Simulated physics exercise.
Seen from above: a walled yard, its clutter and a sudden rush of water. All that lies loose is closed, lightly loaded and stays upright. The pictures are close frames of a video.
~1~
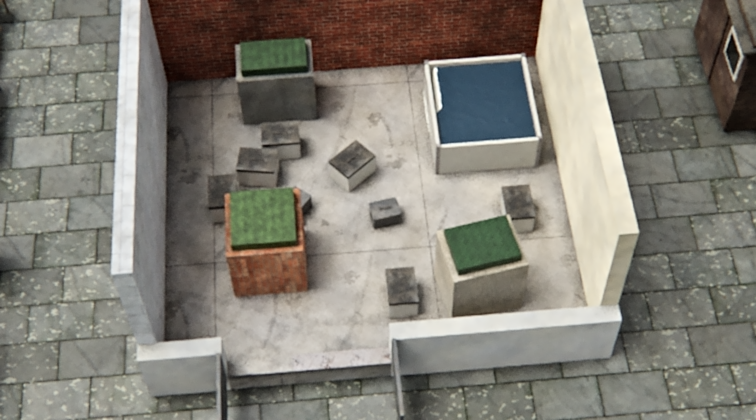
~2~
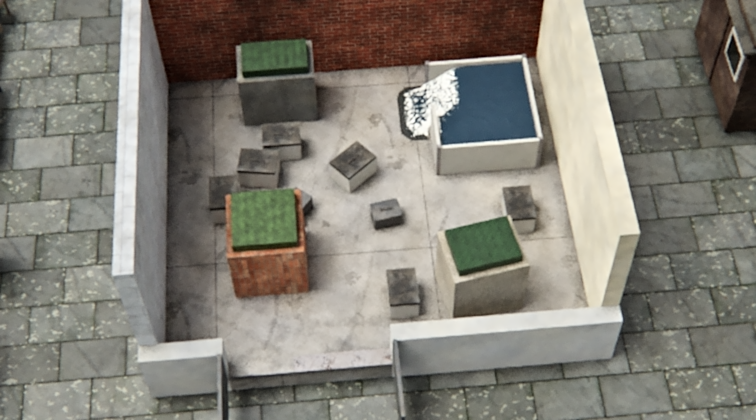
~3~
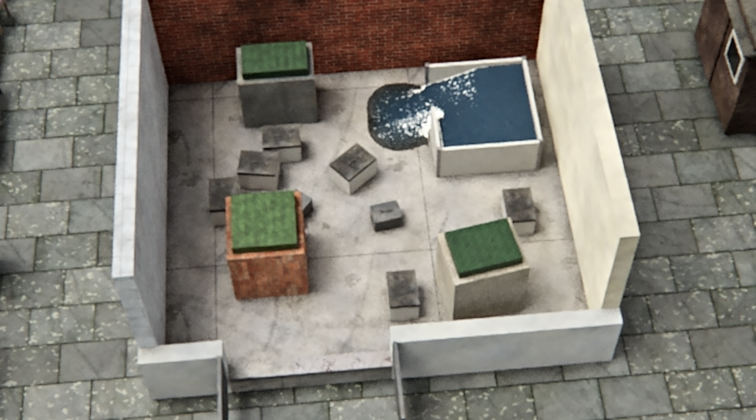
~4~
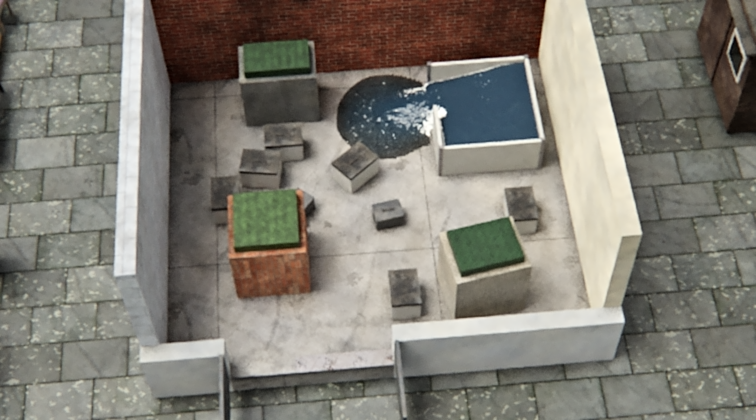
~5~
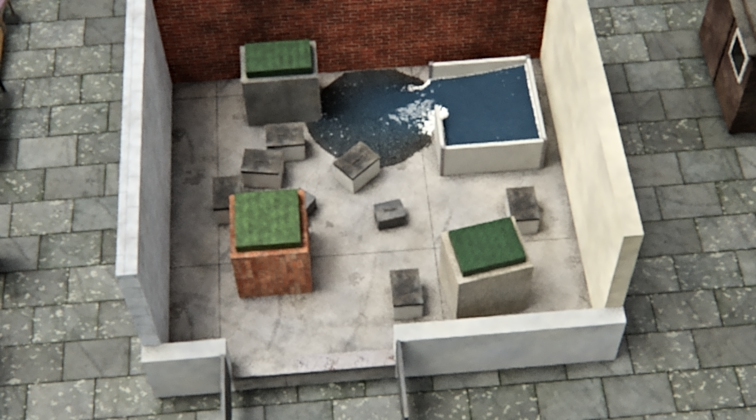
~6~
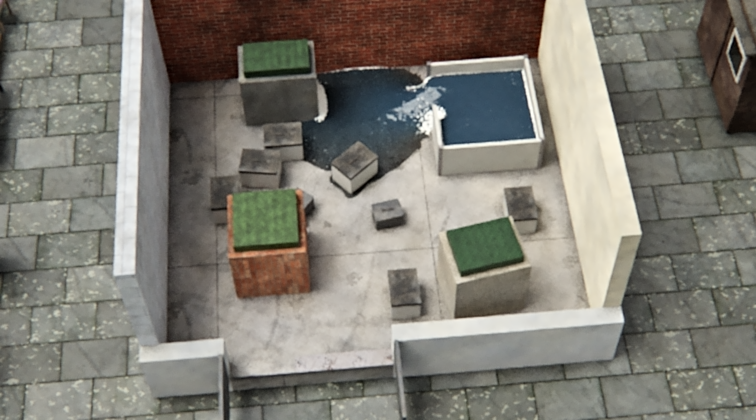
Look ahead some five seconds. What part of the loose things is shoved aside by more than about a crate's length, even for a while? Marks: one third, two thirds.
That comes to between one and two thirds.
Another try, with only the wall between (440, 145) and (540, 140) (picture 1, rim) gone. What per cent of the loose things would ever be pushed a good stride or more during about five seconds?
Close to 20 %.
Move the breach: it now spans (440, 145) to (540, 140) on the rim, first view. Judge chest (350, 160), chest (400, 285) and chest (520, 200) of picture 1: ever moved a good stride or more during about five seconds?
One after the other: No, that far or more, that far or more.
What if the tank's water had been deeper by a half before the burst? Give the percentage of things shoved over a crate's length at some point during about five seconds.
Some 60 per cent.
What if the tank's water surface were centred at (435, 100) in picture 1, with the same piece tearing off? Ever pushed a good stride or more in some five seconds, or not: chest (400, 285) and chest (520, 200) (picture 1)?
In turn: No, not that far.
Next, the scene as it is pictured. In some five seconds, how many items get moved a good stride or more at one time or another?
It comes to 5.
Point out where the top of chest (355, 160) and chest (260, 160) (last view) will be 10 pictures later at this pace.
At about (335, 200) and (206, 172).
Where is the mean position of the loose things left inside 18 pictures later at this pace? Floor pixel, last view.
Roughly at (321, 234).
A moment on, 0 of 8 are well off their spots; 0 afloat.
Next, 3 of 8 are well off their spots; 2 afloat.
Later, 4 of 8 are well off their spots; 4 afloat.
In the end, 4 of 8 are well off their spots, and 5 have been at some point; 3 afloat.
